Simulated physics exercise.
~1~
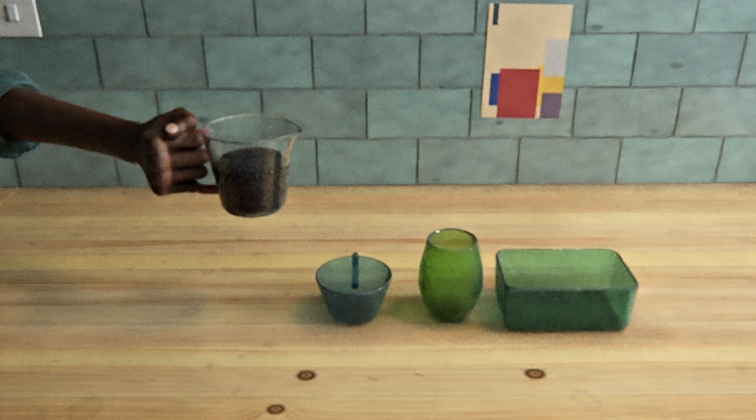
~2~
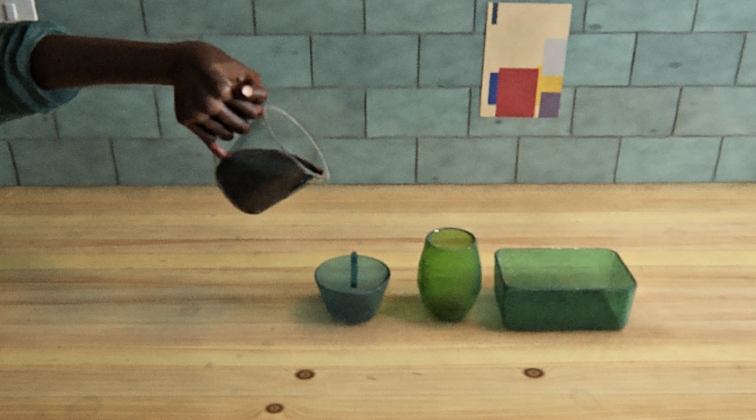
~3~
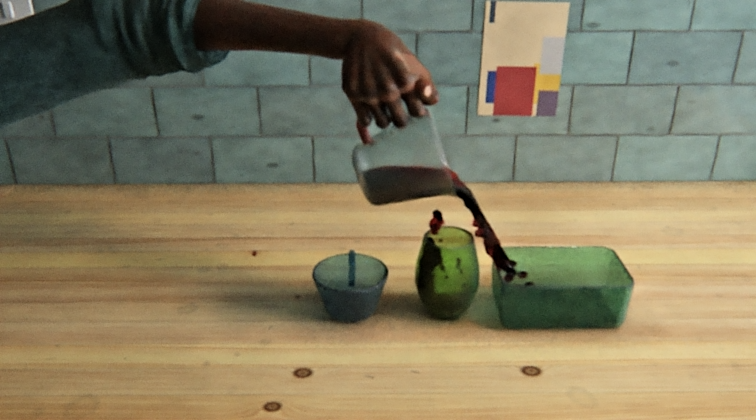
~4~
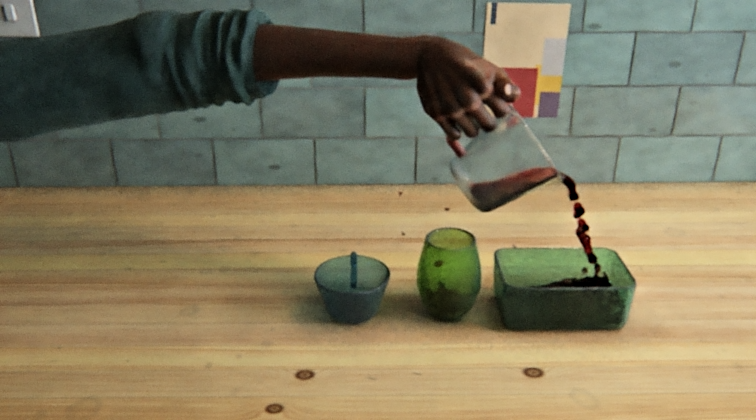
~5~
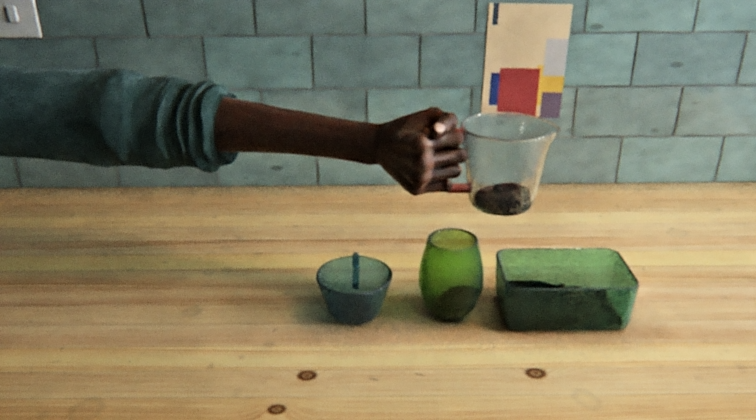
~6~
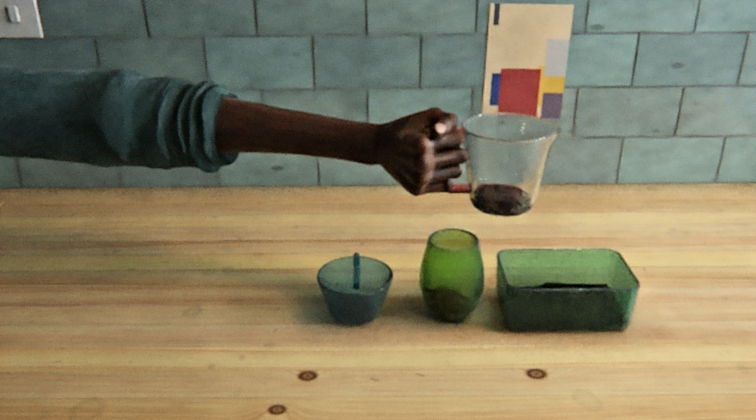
On a wooden counter, a hand tilts a measuring jug rightwards, pouring dark wine into a green glass and box, then levels it.
